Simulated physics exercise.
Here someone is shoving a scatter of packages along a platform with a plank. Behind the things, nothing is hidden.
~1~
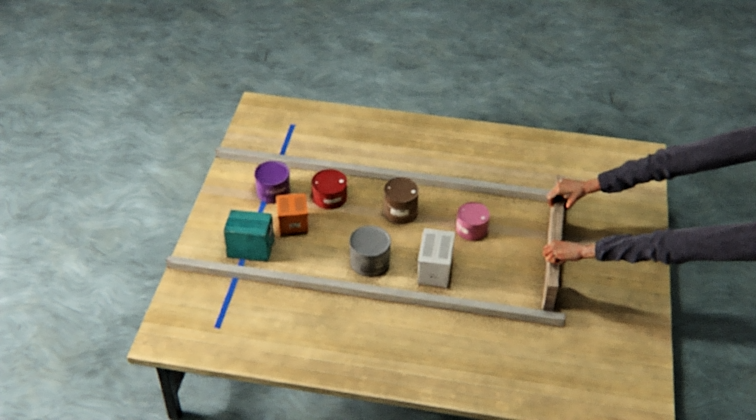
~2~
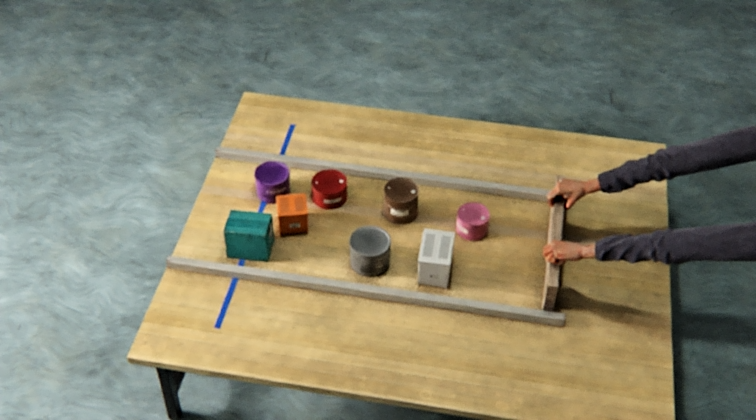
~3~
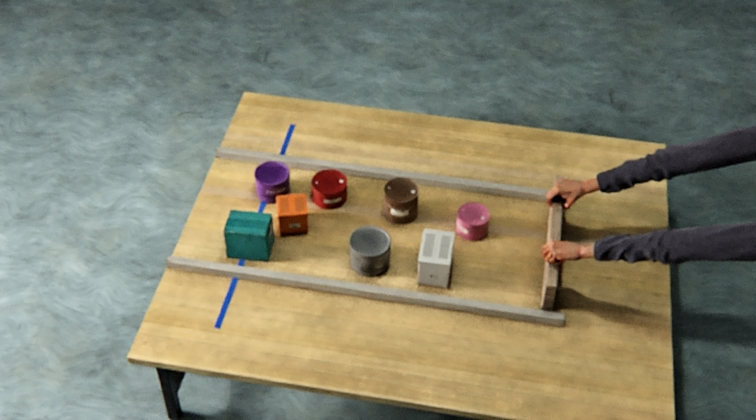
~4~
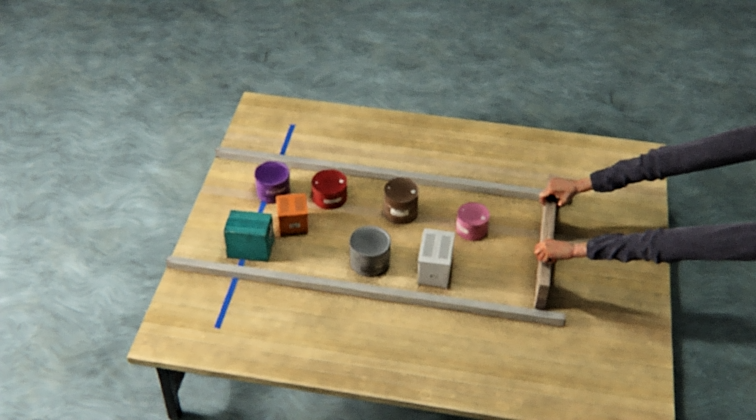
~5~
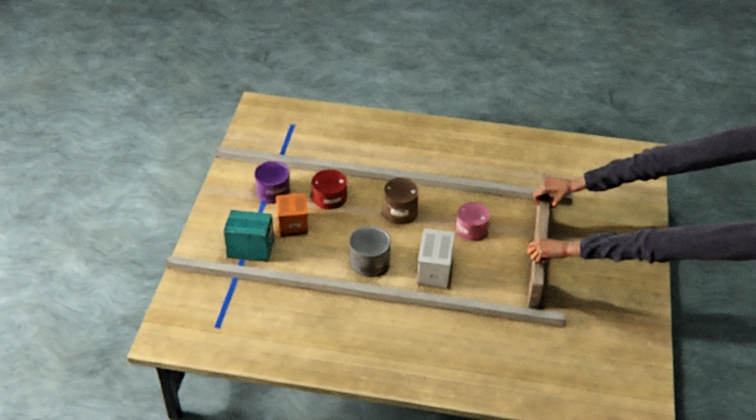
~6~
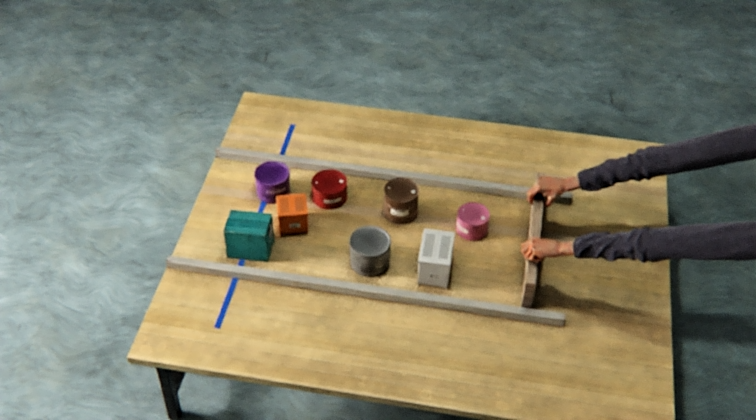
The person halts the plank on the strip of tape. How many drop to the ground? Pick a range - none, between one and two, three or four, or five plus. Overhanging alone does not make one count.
Range: Between one and two.
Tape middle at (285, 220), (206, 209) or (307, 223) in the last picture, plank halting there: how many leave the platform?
Try by try, 0, 8 and 0.
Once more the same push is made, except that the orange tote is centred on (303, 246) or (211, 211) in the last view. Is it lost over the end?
In turn it slips off; stays put.
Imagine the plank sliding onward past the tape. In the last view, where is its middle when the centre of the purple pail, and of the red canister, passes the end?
(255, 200) and (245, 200), more or less.
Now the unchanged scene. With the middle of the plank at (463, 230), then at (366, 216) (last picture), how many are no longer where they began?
At first I count 1, and then 5.
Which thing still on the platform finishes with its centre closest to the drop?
Purple pail, foremost.
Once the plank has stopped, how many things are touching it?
That makes 3.
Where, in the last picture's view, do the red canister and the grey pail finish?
The red canister stops around (225, 164); the grey pail around (199, 227).
A little later, none off yet; turquoise parcel at rest near (249, 236); purple pail at rest near (273, 182); orange tote at rest near (293, 215).
When it is over, the number that fall off is one or two; down, turquoise parcel.
